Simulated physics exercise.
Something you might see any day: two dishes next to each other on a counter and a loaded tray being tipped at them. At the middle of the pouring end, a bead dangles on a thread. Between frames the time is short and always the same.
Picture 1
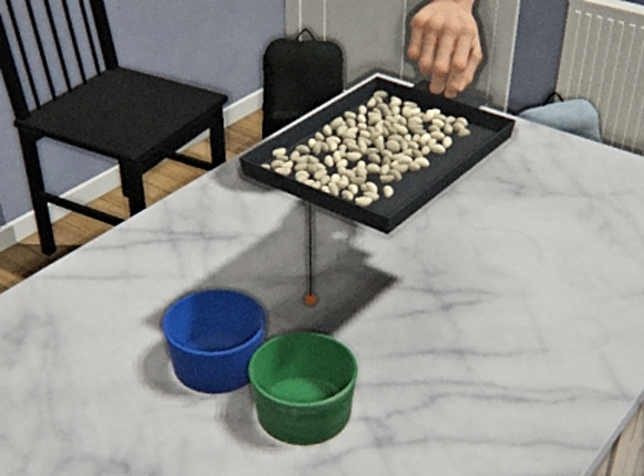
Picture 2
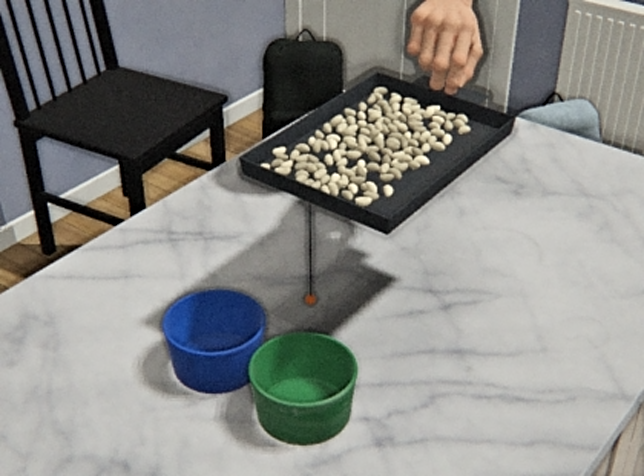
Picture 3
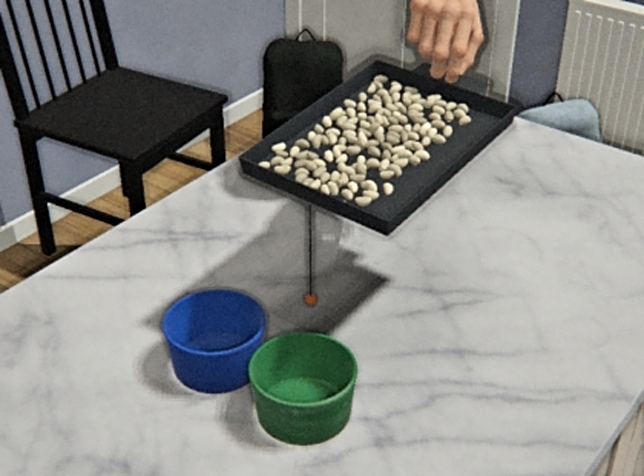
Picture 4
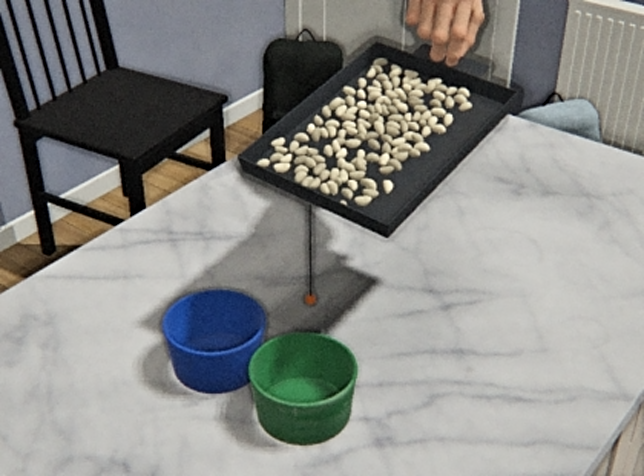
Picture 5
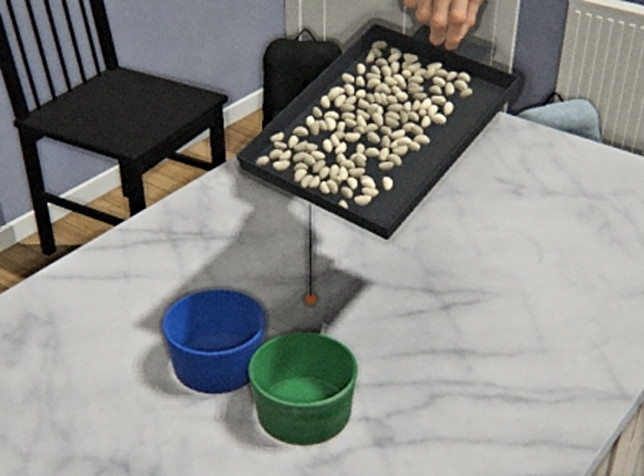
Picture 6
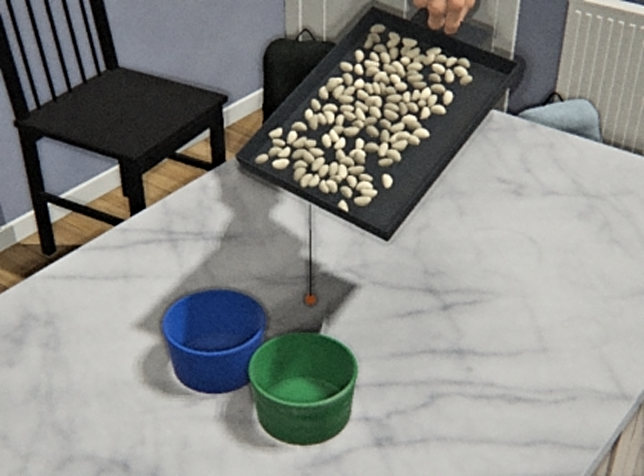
A hand grips the far edge of a black tray of white beans above a marbled white table, seen from slightly above in a room with a radiator. Below the tray, a bead dangles on a thread behind a blue dish at left and a green one at right, with a black chair beyond. The hand raises the tray's far side, tilting it steadily toward its near right corner, while the camera stays still.
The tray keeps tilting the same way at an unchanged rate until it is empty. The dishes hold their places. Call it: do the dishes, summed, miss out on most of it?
No, most of it lands in them.
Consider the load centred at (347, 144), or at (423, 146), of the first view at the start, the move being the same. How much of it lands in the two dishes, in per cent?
Around 70 percent the first time and around 60 percent the second time.
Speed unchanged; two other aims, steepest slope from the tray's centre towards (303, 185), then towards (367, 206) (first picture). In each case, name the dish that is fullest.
Okay, first try the left-side one, second try the right-side one.
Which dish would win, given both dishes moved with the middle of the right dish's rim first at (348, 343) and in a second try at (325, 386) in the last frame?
Try 1: The dish to the right; try 2: The dish to the right.
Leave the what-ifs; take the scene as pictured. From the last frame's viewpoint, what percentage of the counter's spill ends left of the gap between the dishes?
I'd put it at close to 20 per cent.
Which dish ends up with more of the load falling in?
The one to the right.
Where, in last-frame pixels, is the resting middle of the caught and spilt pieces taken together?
I'd mark it at roughly (307, 405).
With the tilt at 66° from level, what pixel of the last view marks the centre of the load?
I'd put the middle of the pieces at roughly (343, 156).
Just after the last frame, tray tipped steeply; every one on the tray.
A moment on, tray tipped past a quarter turn; the larger part on the tray; about a tenth in the right dish; just a few in the left dish; about a tenth outside both; just a few in the air.
Further on, tray tipped past a quarter turn; roughly half in the right dish; about a tenth in the left dish; roughly a third outside both.
When it is over, tray tipped past a quarter turn; roughly half in the right dish; about a tenth in the left dish; roughly a third outside both.
